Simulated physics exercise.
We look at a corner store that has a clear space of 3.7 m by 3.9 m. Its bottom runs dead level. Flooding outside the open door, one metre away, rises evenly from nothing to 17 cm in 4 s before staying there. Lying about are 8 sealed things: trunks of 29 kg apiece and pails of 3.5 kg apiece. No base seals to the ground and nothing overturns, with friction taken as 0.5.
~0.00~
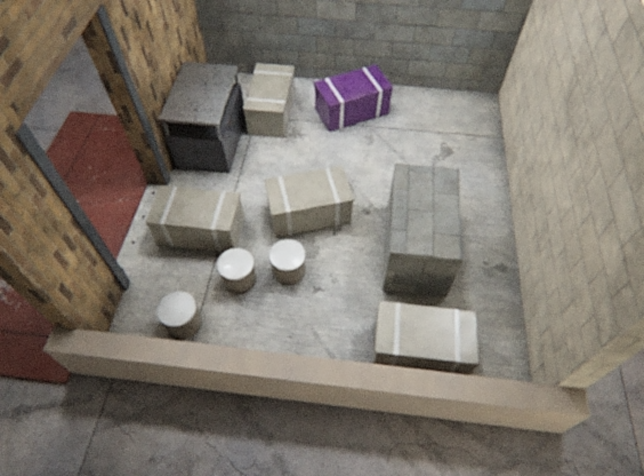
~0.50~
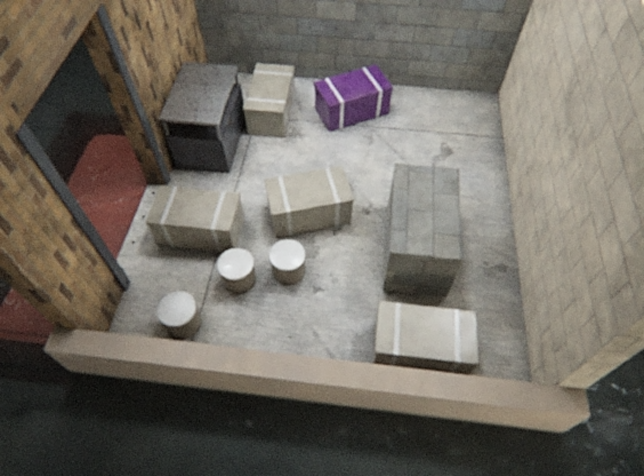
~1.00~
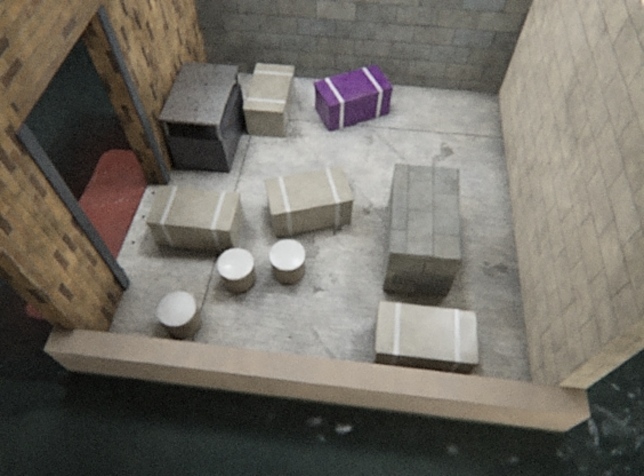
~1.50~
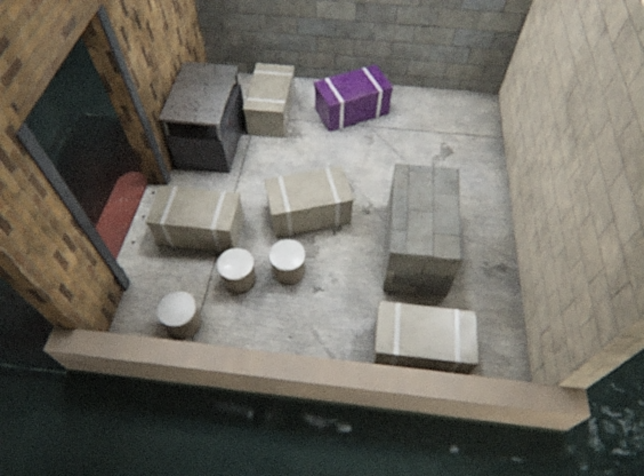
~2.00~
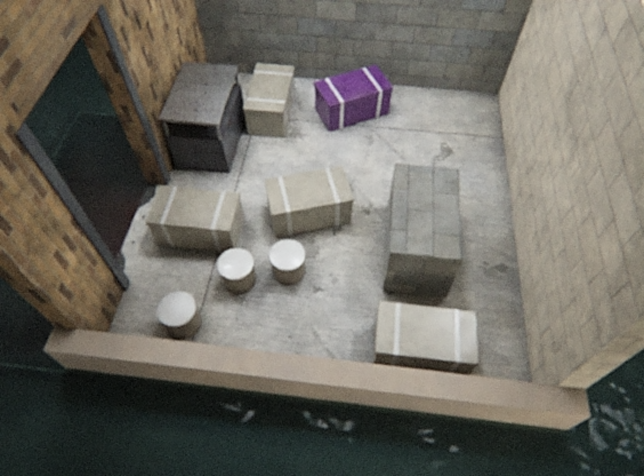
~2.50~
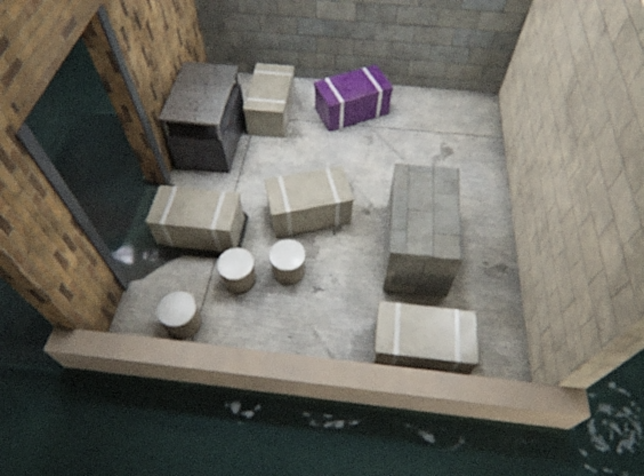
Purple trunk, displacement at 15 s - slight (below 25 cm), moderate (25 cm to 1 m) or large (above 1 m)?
Moderate.
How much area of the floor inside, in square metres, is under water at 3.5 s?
Near 1.5 m2 in all.
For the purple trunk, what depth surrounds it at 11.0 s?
Roughly 8 cm.
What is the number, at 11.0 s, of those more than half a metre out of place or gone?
By that time the total stands at 5.
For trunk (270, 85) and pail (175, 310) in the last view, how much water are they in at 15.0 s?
Depth approx. 9 cm / 13 cm.
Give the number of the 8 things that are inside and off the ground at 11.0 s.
By my count, 6.
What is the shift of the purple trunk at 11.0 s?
About 5 cm.
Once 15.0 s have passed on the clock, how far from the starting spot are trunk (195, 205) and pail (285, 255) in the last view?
Respectively 200 and 200 centimetres.
After 3.5 s the purple trunk is near (353, 85), 0.0 m from its start, aground; 0 afloat.
After 6.8 s the purple trunk is near (353, 85), 0.0 m from its start, aground; 3 afloat.
After 11.0 s the purple trunk is near (353, 82), 0.0 m from its start, afloat; 6 afloat.
After 15.0 s the purple trunk is near (317, 74), 0.5 m from its start, afloat; 8 afloat.
